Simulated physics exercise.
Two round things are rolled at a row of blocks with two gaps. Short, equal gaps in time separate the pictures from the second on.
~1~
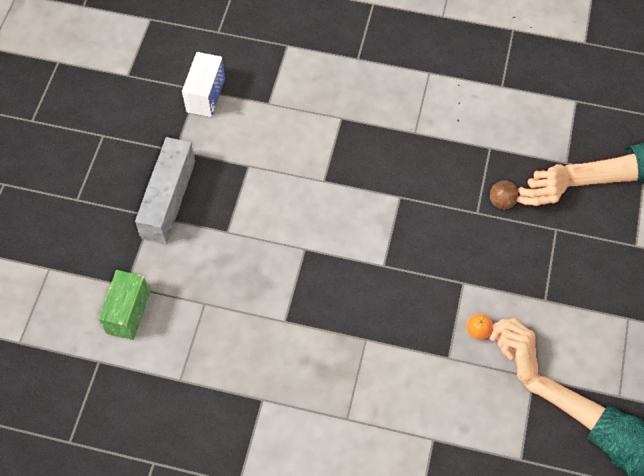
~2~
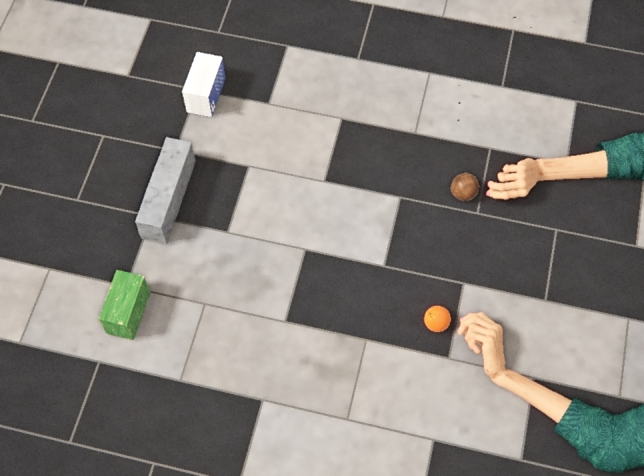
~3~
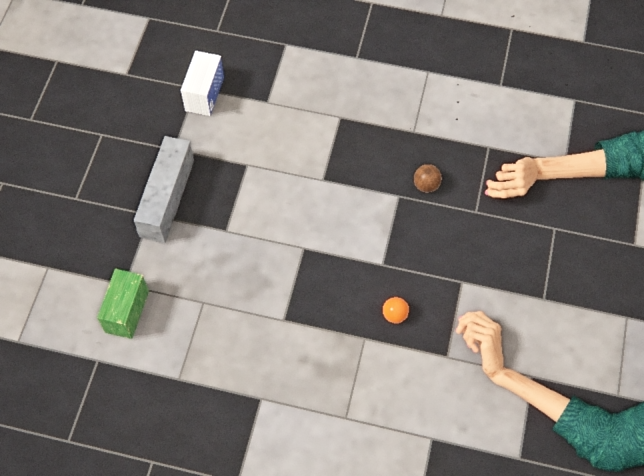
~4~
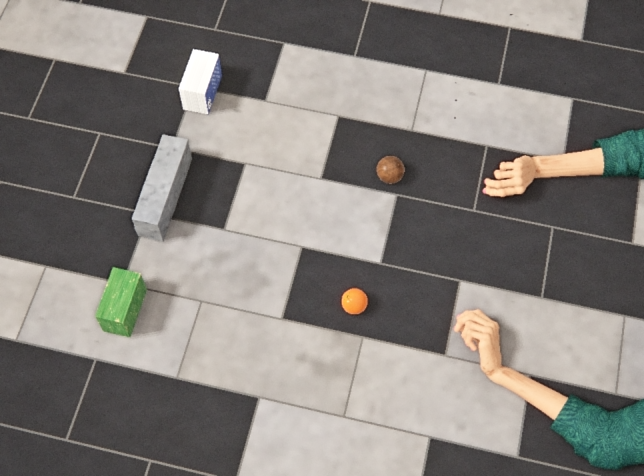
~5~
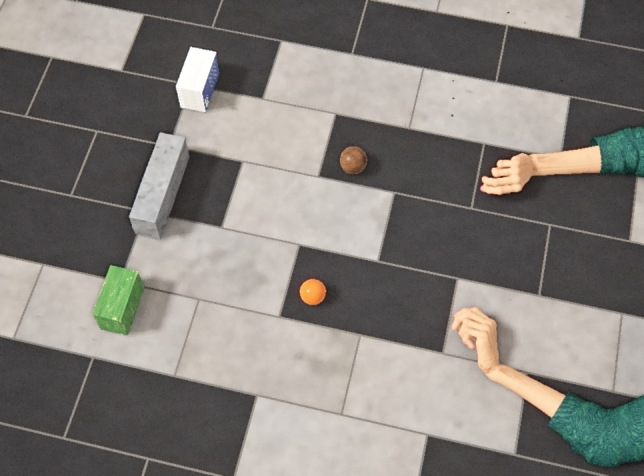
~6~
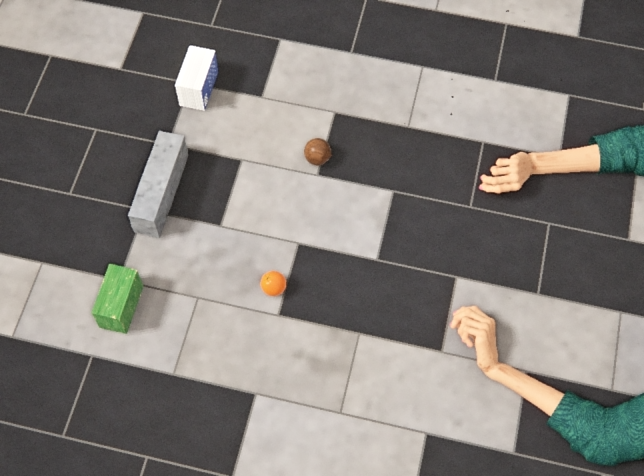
A floor of dark and pale grey rectangular tiles is seen from above at an angle. On the left stand a white-and-blue block, a long grey block and a green block, while two hands in green sleeves at the right touch a small brown ball and an orange one. The hands release the balls, which roll leftward and slightly upward across the tiles, as the hands stay behind.
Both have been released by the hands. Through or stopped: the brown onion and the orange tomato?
My prediction: The brown onion gets by; the orange tomato gets by.
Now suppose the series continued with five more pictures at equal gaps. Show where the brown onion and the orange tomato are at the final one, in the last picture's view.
The brown onion will be at (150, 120) and the orange tomato at (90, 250).
Then, 0.36 s after the last picture, brown onion heading on near (168, 121); orange tomato heading on near (105, 252).
Then, 0.80 s after the last picture, brown onion heading on; orange tomato heading on.
By the end, the brown onion gets between the blocks; the orange tomato gets between the blocks.
